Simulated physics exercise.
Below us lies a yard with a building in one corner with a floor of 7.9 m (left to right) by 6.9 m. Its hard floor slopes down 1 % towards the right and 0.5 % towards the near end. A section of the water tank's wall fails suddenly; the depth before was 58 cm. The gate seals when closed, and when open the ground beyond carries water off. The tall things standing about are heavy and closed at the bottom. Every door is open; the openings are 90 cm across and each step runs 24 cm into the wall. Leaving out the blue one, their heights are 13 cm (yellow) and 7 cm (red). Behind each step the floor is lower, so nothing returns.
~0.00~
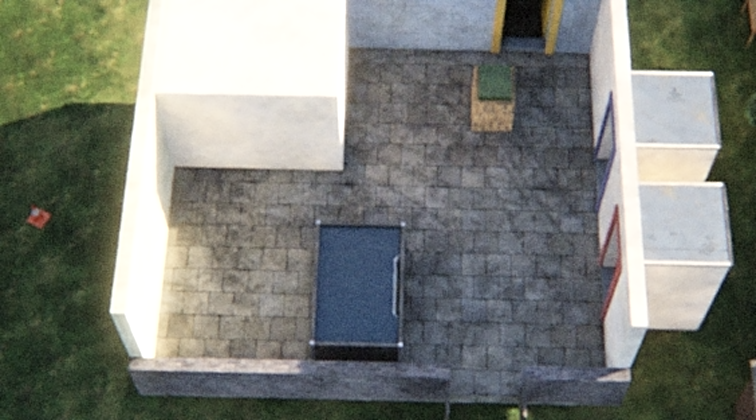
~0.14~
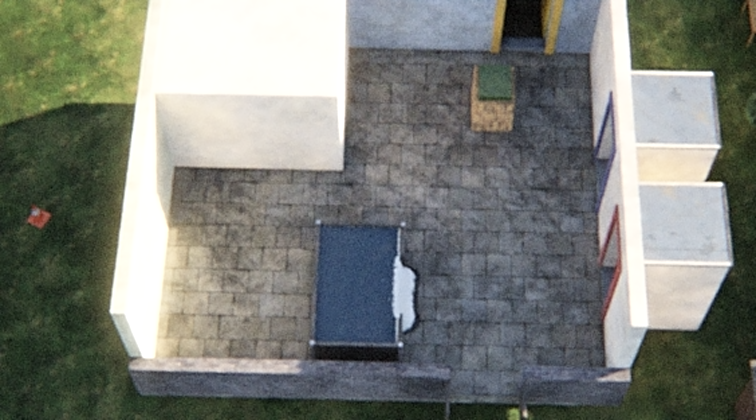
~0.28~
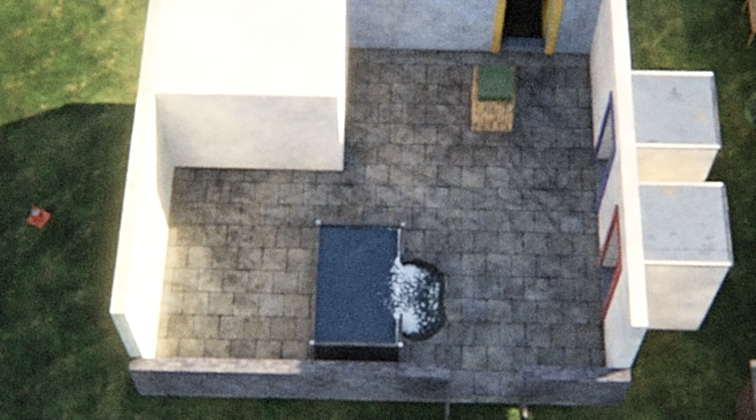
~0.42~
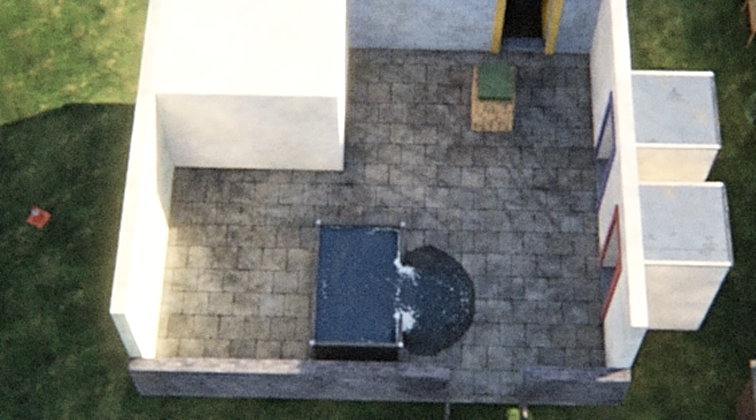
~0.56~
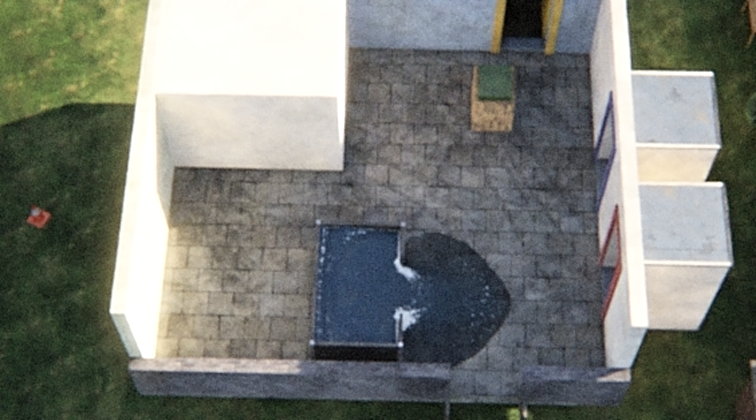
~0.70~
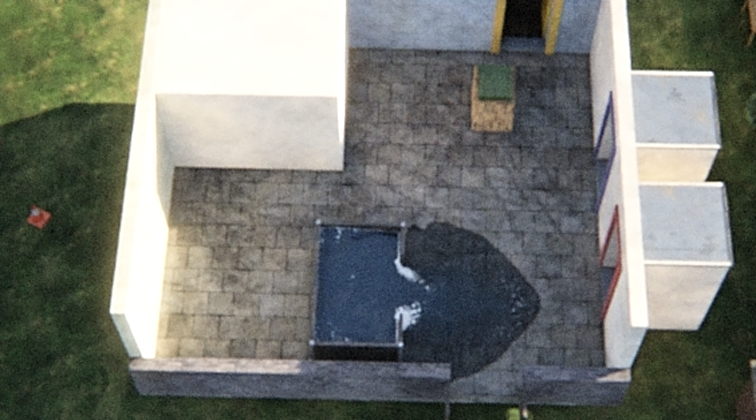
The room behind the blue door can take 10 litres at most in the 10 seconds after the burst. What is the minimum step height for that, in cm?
At least 8.5 cm or so.
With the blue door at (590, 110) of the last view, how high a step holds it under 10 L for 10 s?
Roughly 7.5 cm.
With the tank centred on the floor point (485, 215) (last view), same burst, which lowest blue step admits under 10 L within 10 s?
Then roughly 34 cm.
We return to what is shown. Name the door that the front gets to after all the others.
It is the yellow one.
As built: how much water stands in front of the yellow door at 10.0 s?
Roughly 7.0 cm deep.
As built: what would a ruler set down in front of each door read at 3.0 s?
In cm: Yellow 0, blue 11, red 19.
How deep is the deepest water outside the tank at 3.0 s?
Up to some 22 cm.
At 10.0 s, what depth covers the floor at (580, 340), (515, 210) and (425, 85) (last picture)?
In that order: 8, 4 and 2 cm.
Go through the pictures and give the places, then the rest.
The first picture shows the water tank at (359, 284) is whole and still, 58 cm deep; the blue door at (604, 158) is dry.
In the second picture, the gap is at (400, 295), the front 0.2 m out at (413, 326); the back of the water tank holds 58 cm.
In the third picture, the front is at (440, 320), 0.7 m from the gap at (400, 295); 0.8 m2 of floor is wet, 58 cm left at the back.
In the fourth picture, water pours out at (400, 295) and has run 1.2 m, to (467, 321); about 7 cm deep outside, 53 cm at the back.
In the fifth picture, water pours out at (400, 295) and has run 1.9 m, to (504, 310); about 5 cm deep outside, 48 cm at the back.
In the sixth picture, water pours out at (400, 294) and has run 2.4 m, to (535, 307); about 4 cm deep outside, 49 cm at the back; the blue door at (604, 158), 4.4 m from the gap, is still 2.4 m from the nearest water.
After 1.4 s water covers 25 % of the floor, deepest (27 cm) near (413, 304); it has not reached the blue door.
After 3.0 s water covers 35 % of the floor, deepest (22 cm) near (547, 384); 11 cm at the blue door, 0 litres in over its 19 cm step.
After 10.0 s water covers 60 % of the floor, deepest (10 cm) near (559, 158); 5 cm at the blue door, 0 litres in over its 19 cm step.
At the blue door as built, the water arrived by 2.0 s and peaked near 14 cm at 2.4 s.
With a step of 7 cm, 20 litres would have come in within the 10 s; with 9.5 cm, 6 litres. So under 10 litres takes about 8.5 cm.
